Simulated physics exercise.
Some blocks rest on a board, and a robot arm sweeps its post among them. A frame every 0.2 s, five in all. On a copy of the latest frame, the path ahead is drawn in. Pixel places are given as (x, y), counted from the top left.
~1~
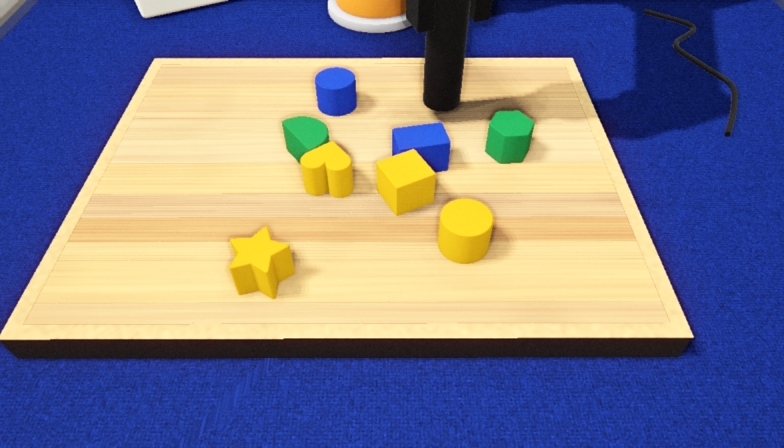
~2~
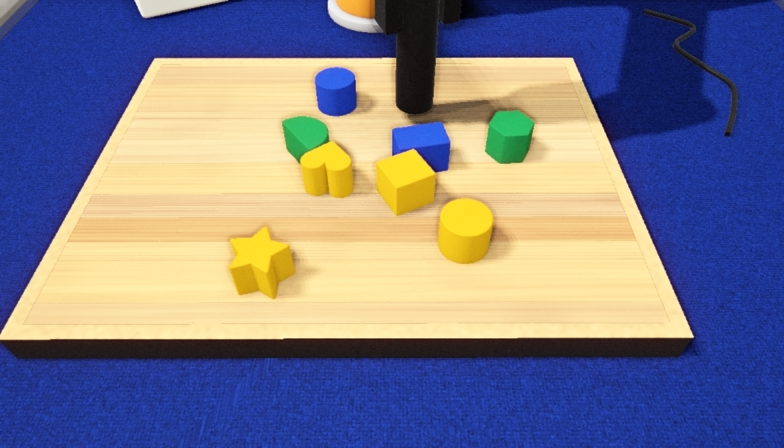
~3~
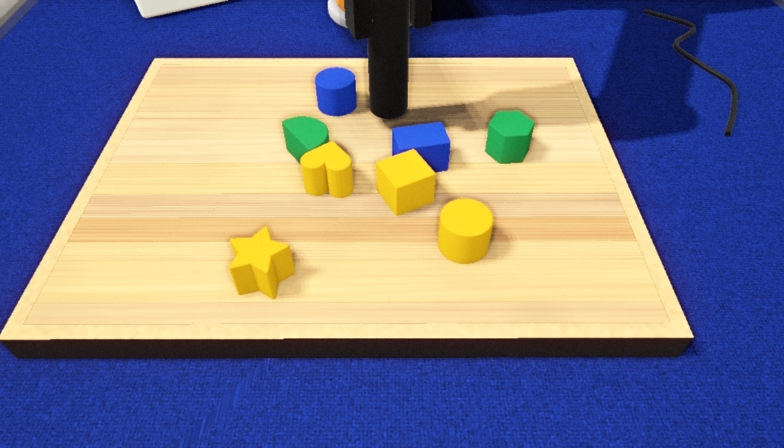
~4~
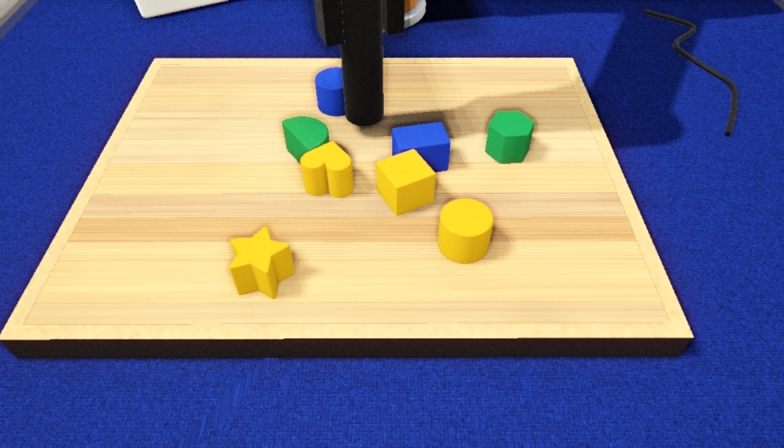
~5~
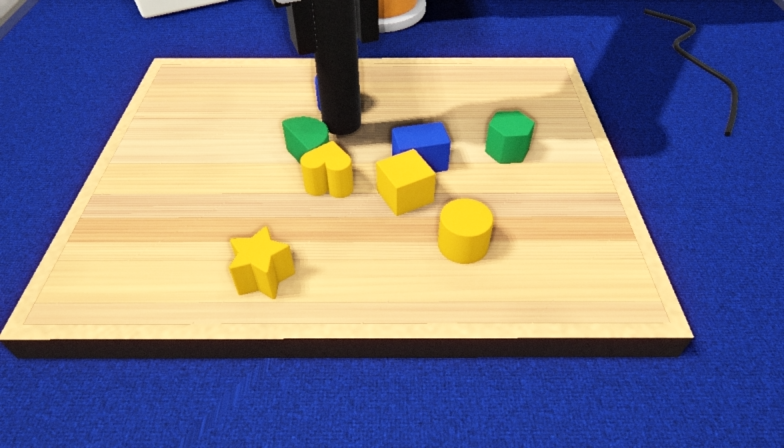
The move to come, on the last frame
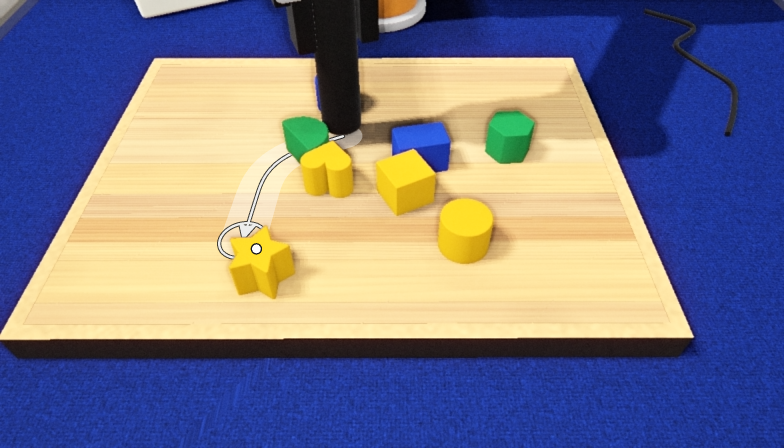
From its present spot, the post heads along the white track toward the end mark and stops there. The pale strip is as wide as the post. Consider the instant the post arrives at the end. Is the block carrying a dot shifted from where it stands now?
Yes, that is what happens.
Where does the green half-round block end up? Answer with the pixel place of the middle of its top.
The answer is (236, 248).
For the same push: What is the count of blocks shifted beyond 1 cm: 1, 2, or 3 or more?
Two.
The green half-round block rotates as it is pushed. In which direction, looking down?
From above, the turn goes anticlockwise.
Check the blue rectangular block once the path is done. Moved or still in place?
Still in place.
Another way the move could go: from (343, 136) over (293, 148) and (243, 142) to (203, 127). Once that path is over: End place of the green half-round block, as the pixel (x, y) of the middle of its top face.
Final place: (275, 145).
Drawn move, from (343, 136) by way of (289, 155) and (258, 192) to (243, 240); the dot is on the yellow star block.
What follows on the original path. One third of the way, post (287, 142); green half-round block (270, 152), turned 50° anticlockwise.
Two thirds of the way, post (255, 180); green half-round block (248, 194), turned 90° anticlockwise.
At the end, post (239, 228); yellow star block (262, 274), turned 20° anticlockwise; green half-round block (236, 248), turned 100° anticlockwise; blue circle still; blue rectangular block still.
